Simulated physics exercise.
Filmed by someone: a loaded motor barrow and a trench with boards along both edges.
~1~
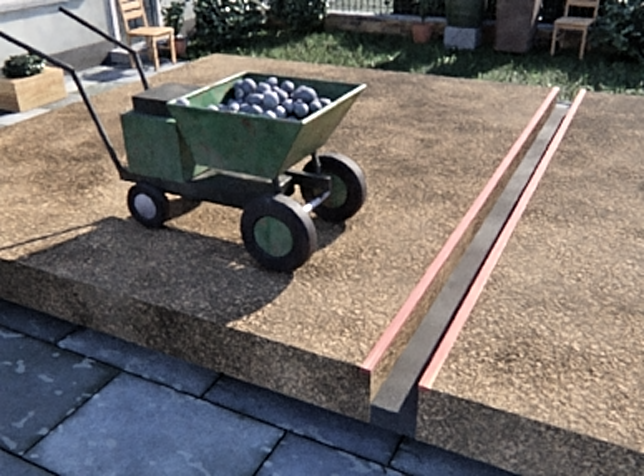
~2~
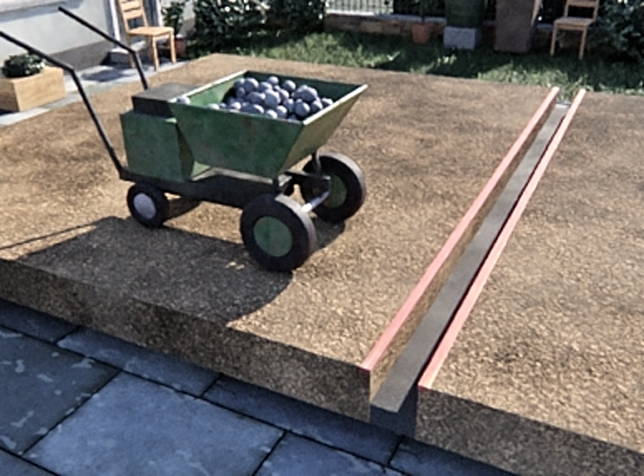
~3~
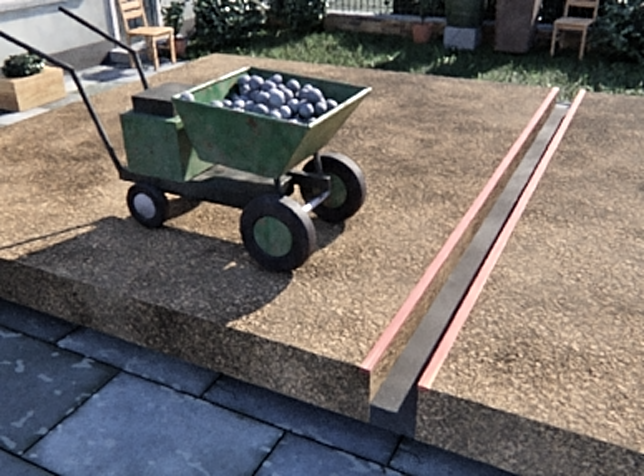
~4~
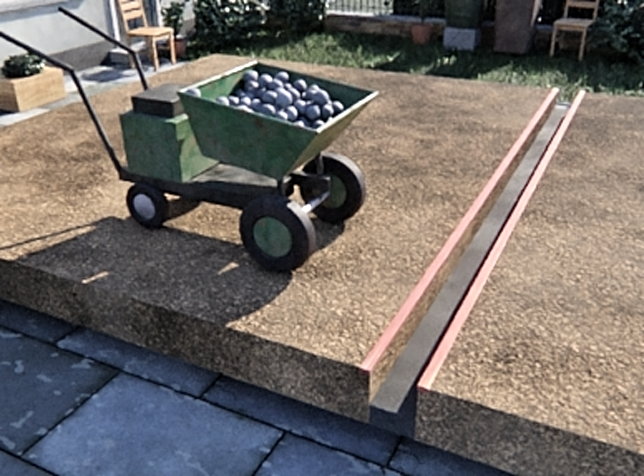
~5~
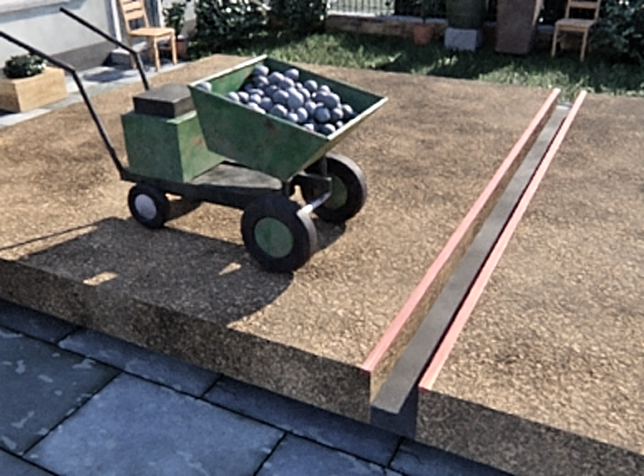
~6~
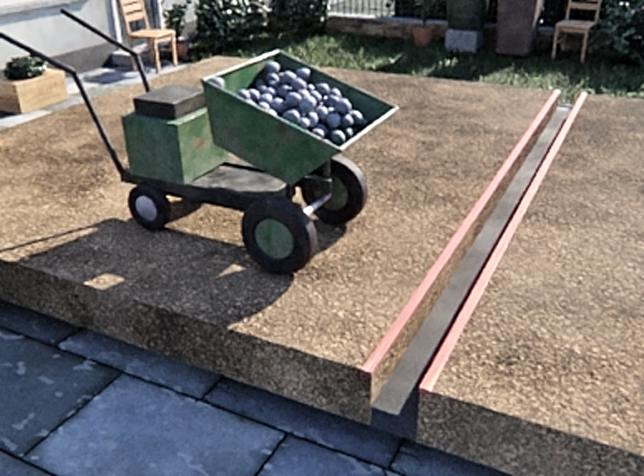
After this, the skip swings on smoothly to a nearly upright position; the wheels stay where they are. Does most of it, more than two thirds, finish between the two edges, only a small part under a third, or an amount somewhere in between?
An amount in between, a third to two thirds, finishes between the edges.
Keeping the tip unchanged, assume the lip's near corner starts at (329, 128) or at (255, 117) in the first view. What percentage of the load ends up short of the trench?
About 0 and 50 per cent.
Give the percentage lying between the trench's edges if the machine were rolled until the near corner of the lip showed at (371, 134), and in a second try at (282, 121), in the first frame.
Approximately 0 per cent and 40 per cent, in that order.
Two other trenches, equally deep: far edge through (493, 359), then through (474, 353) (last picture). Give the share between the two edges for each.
Roughly 80 % and 70 %.
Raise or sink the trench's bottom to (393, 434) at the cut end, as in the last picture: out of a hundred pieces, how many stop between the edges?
Close to 70 per cent, I reckon.
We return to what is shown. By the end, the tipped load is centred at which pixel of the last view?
(456, 281).
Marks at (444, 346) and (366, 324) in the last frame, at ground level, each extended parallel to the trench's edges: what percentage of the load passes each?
10 % and 80 %, in that order.
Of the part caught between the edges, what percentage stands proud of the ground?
Something like 25 in a hundred.
Soon after the last picture, skip tipped steeply; all in the skip.
A little later, skip tipped right over; most in the skip; a small part short of the trench; about a quarter in or heaped over the trench; a stray few falling.
Later still, skip tipped right over; about a quarter in the skip; a small part short of the trench; about half in or heaped over the trench; a small part beyond it.
At rest, skip tipped right over; about a quarter in the skip; a small part short of the trench; about half in or heaped over the trench; a small part beyond it.
